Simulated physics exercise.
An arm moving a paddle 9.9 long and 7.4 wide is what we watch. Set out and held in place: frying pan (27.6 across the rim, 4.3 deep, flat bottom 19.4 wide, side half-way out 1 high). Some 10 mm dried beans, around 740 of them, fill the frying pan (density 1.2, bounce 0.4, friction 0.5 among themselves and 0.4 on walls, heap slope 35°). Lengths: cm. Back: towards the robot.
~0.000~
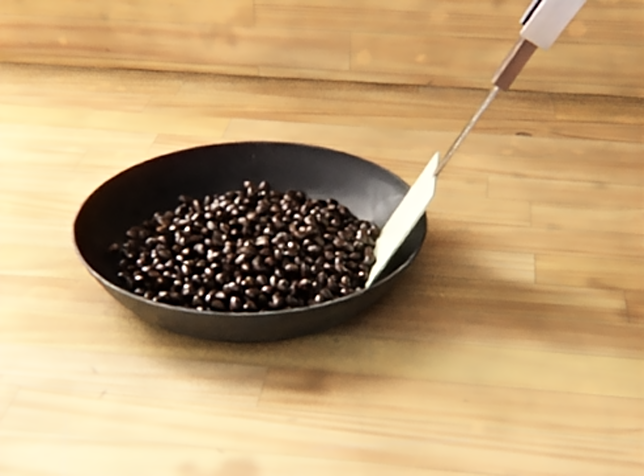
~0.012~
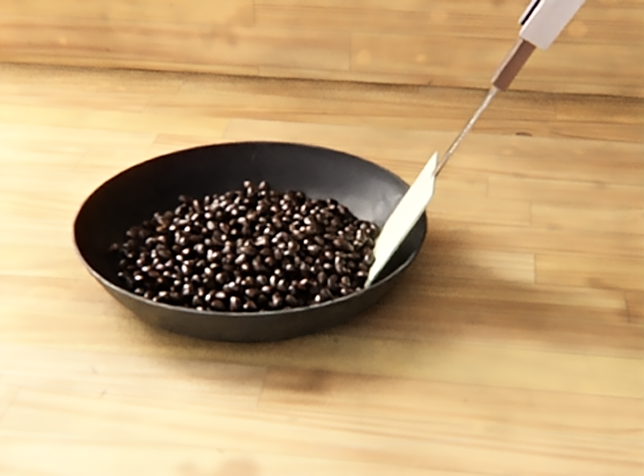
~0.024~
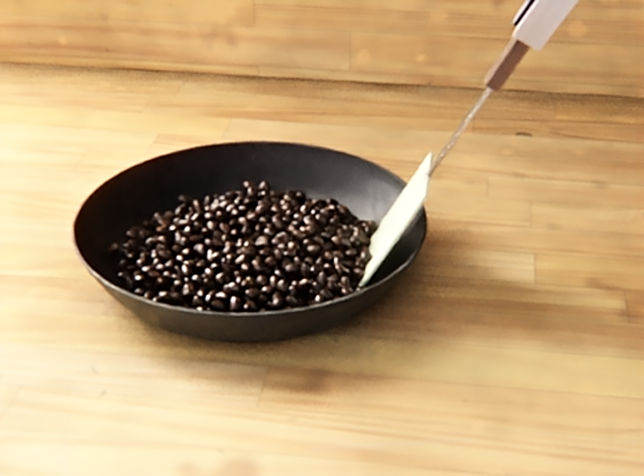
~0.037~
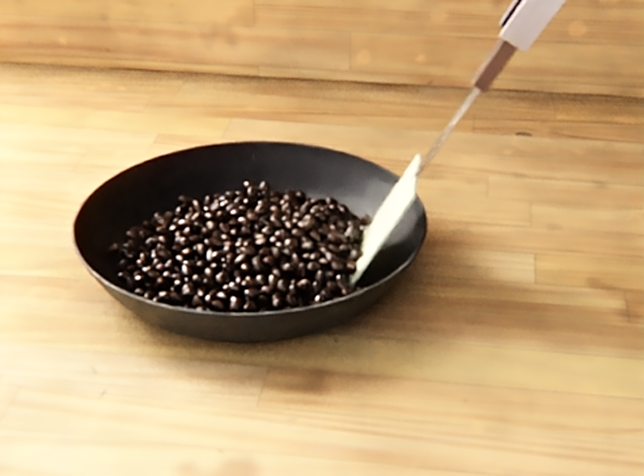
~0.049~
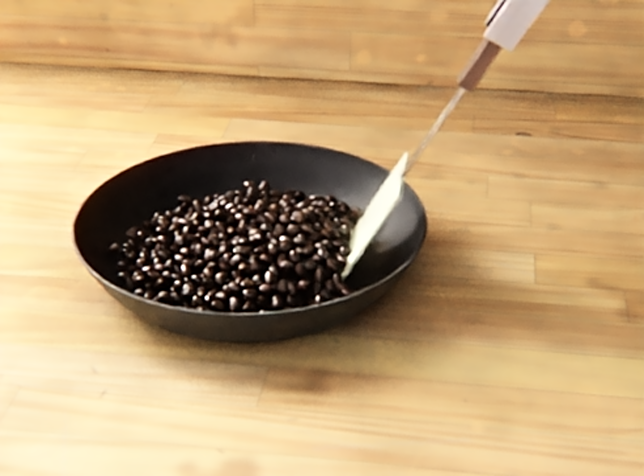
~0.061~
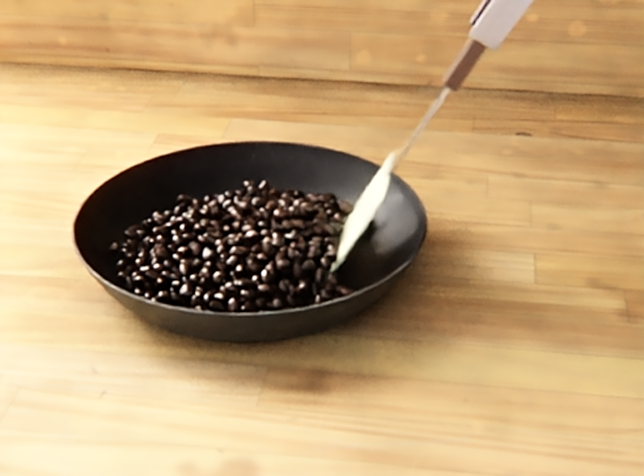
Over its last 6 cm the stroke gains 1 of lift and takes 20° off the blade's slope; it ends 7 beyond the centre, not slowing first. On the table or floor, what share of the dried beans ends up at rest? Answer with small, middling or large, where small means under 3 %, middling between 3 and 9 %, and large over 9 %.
It is small.
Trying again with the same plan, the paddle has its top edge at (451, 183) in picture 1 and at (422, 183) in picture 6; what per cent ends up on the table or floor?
Off the vessel, on the table or floor: Some 0 percent.
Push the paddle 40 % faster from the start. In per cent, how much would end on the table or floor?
It would be near 5 per cent.
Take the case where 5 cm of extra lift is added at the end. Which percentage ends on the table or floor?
Some 5 in a hundred.
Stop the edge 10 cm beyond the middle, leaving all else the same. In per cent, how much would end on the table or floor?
Close to 15 per cent would end on the table or floor.
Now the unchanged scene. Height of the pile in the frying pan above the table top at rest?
Roughly 5.5 centimetres.
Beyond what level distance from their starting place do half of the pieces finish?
I'd guess close to 4 centimetres.
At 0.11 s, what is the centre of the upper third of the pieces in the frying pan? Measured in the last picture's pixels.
I'd point to about (237, 233).
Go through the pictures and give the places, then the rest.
The first picture shows the paddle top edge at (437, 173), sloping 61°; upper third of the load around (253, 240), from x 115 to 375, top at y 185; 739 in the frying pan.
The second picture shows the paddle top edge at (435, 173), sloping 61°; upper third of the load around (253, 240), from x 115 to 375, top at y 185.
The third picture shows the paddle top edge at (429, 173), sloping 61°; upper third of the load around (254, 240), from x 115 to 370, top at y 185.
The fourth picture shows the paddle top edge at (418, 174), sloping 61°; upper third of the load around (261, 239), from x 115 to 365, top at y 185.
The fifth picture shows the paddle top edge at (404, 173), sloping 61°; upper third of the load around (262, 235), from x 115 to 365, top at y 185.
The sixth picture shows the paddle top edge at (390, 172), sloping 61°; upper third of the load around (260, 234), from x 115 to 365, top at y 185; 739 in the frying pan.
After 0.11 s, sloping 61°, highest piece 5 above the table; 739 in the frying pan.
After 0.17 s, sloping 54°, highest piece 5 above the table; 739 in the frying pan.
After 0.39 s, sloping 41°, highest piece 5 above the table; 733 in the frying pan, 5 on the table or floor, 1 on the blade or in flight.
After 1.44 s, sloping 41°, highest piece 5 above the table; 733 in the frying pan, 6 on the table or floor.
In the end, 733 in the frying pan, 6 on the table or floor. That is 1 % on the table or floor.
